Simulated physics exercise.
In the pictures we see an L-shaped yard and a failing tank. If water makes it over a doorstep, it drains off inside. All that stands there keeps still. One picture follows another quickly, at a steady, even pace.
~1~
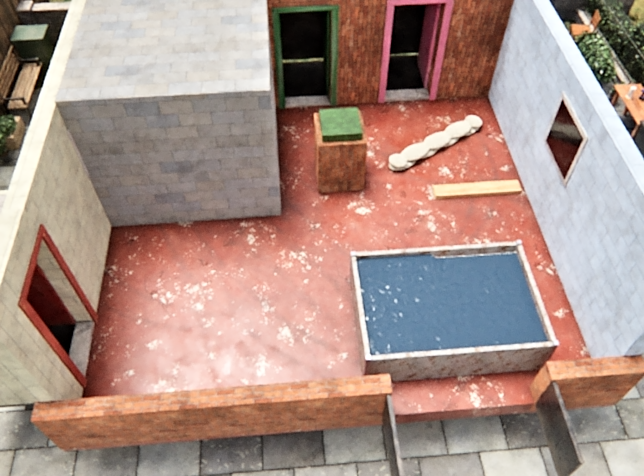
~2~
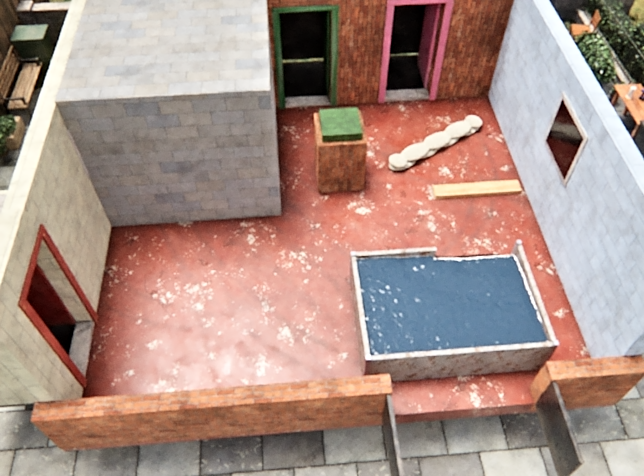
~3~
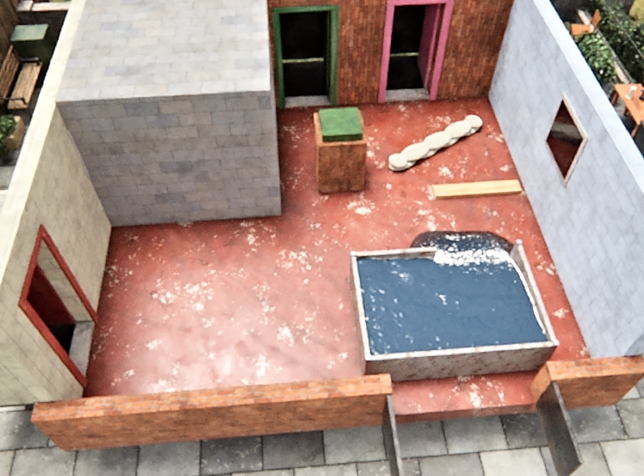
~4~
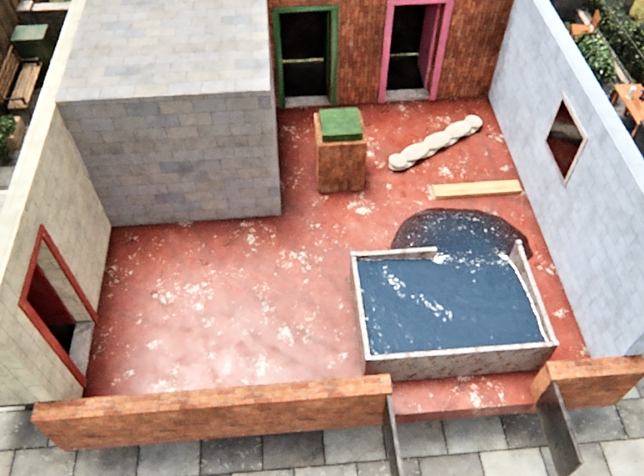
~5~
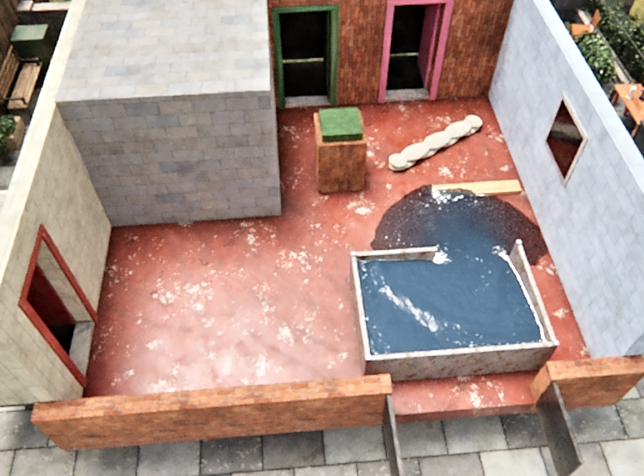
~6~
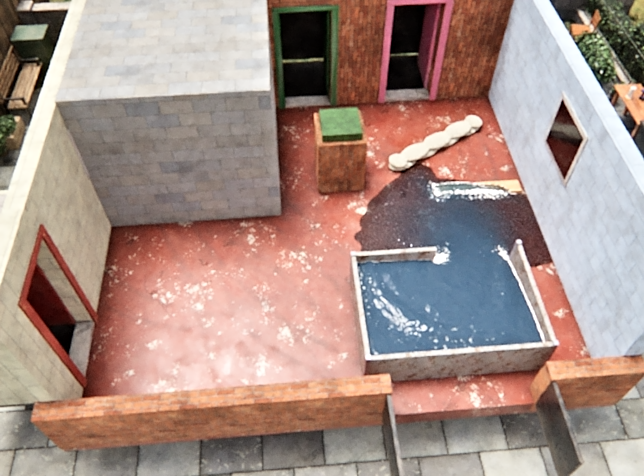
Dark blue water pouring through a gap in the tank's far side, spreading across the red yard floor around a yellow plank.
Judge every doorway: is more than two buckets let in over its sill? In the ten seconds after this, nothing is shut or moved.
Result: The red door respects the limit; the green door breaks the limit; the pink door respects the limit.
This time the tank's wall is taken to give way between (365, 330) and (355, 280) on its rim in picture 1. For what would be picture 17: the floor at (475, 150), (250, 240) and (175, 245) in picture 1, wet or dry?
Point one not reached; point two reached; point three reached.
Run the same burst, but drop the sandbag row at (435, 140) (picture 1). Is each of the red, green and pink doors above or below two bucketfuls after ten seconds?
Result - red door ends up below, green door ends up above, pink door ends up above.
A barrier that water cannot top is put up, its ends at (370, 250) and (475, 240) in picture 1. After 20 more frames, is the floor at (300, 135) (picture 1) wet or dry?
Spared.
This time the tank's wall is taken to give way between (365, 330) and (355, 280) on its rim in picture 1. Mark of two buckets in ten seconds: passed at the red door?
Here the red door overshoots.
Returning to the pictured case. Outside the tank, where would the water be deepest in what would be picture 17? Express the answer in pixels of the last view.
Estimated pixel: (501, 138).
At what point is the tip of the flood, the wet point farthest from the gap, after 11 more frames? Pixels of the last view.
About at (306, 111).
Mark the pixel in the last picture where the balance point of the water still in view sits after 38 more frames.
My reading is close to (412, 220).
A moment on, water covers 25 % of the floor; the red door not reached, the green door not reached, the pink door not reached.
Next, water covers 35 % of the floor; the red door not reached, the green door wet at the sill, nothing in, the pink door wet at the sill, nothing in.
Then, water covers 45 % of the floor; the red door not reached, the green door under two buckets in, the pink door under two buckets in.
Later, water covers 65 % of the floor; the red door not reached, the green door over two buckets in, the pink door under two buckets in.
In the end, water covers 90 % of the floor; the red door under two buckets in, the green door over two buckets in, the pink door under two buckets in.
